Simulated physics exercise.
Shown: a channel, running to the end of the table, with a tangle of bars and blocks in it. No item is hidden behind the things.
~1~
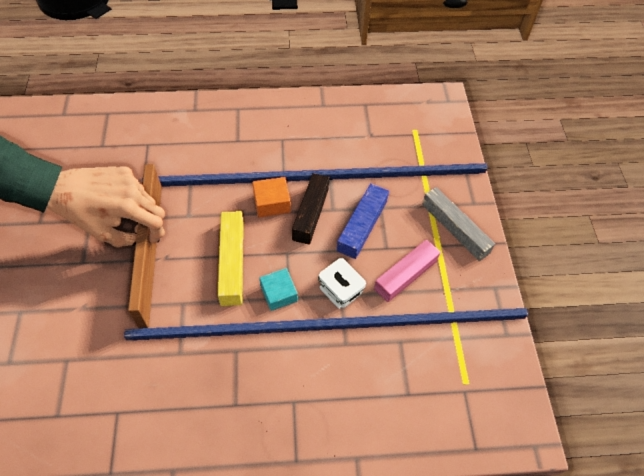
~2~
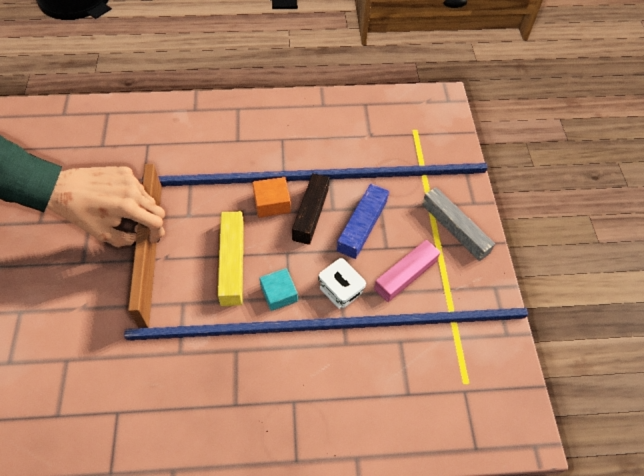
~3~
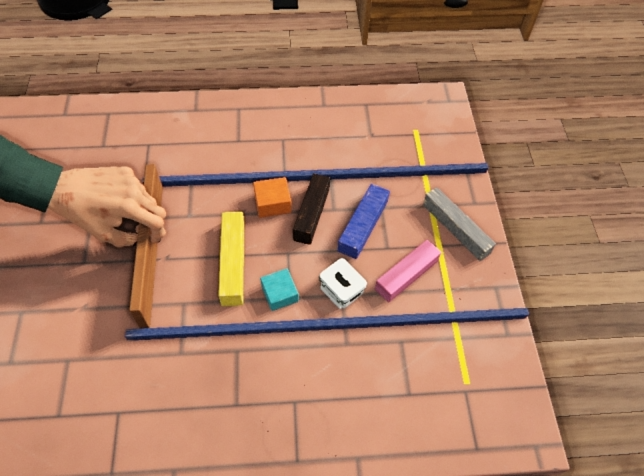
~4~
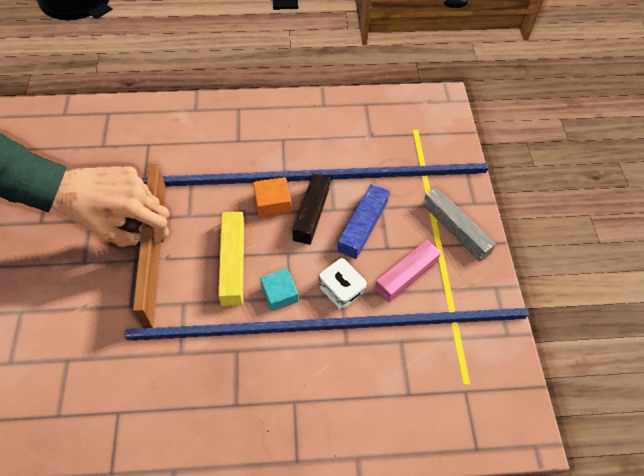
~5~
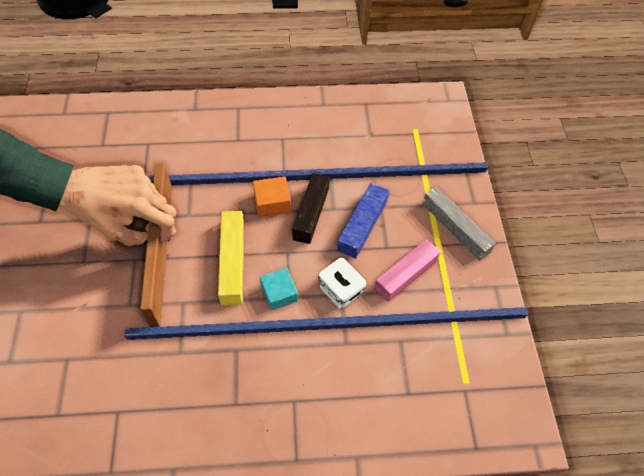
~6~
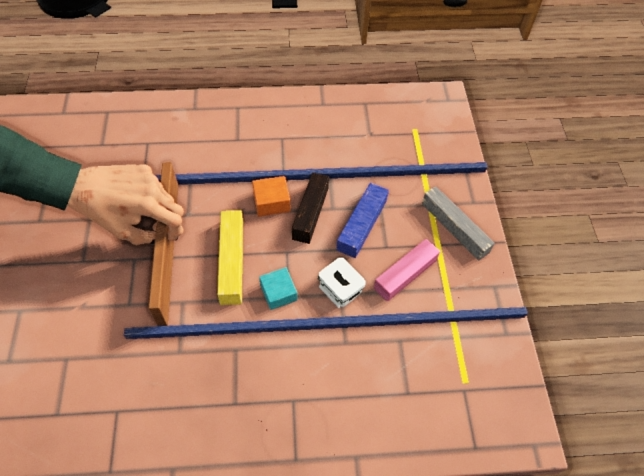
On a pinkish brick-patterned table above a wooden plank floor, the view looks down from a fixed, raised angle. Between two dark blue rails lie a yellow bar, orange and teal blocks, a black bar, a white case, a blue bar and a pink stick, with a grey bar across a yellow tape line at right. A green-sleeved hand holds a brown board upright at left, then slides it slightly rightward, touching nothing else.
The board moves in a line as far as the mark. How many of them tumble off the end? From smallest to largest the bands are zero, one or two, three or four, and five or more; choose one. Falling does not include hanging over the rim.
The right band is one or two.
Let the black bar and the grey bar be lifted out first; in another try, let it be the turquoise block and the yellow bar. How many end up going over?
I'd say 1 the first time and 1 the second time.
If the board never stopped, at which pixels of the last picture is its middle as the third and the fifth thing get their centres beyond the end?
About (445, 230), then (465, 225).
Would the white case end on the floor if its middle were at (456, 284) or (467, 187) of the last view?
Goes off the edge; goes off the edge.
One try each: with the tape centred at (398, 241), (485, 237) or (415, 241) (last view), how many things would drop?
Try 1: 0; try 2: 6; try 3: 1.
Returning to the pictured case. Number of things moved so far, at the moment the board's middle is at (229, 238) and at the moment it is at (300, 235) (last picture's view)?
Tally: 1; 6.
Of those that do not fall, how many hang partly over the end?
Counting them gives 2.
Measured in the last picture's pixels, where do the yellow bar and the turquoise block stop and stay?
I'd put one at around (451, 246) and the other at around (483, 283).
Soon after, none off yet; grey bar at rest near (457, 223); pink stick at rest near (407, 270); blue bar at rest near (363, 220).
After that, none off yet; grey bar at rest near (457, 223); pink stick displaced a little near (433, 271); blue bar displaced a little near (384, 221).
And then, none off yet; grey bar displaced a little near (494, 228); pink stick displaced about its own width near (489, 264); blue bar displaced about its own width near (452, 221).
In the end, the number that fall off is one or two; gone, pink stick and grey bar.
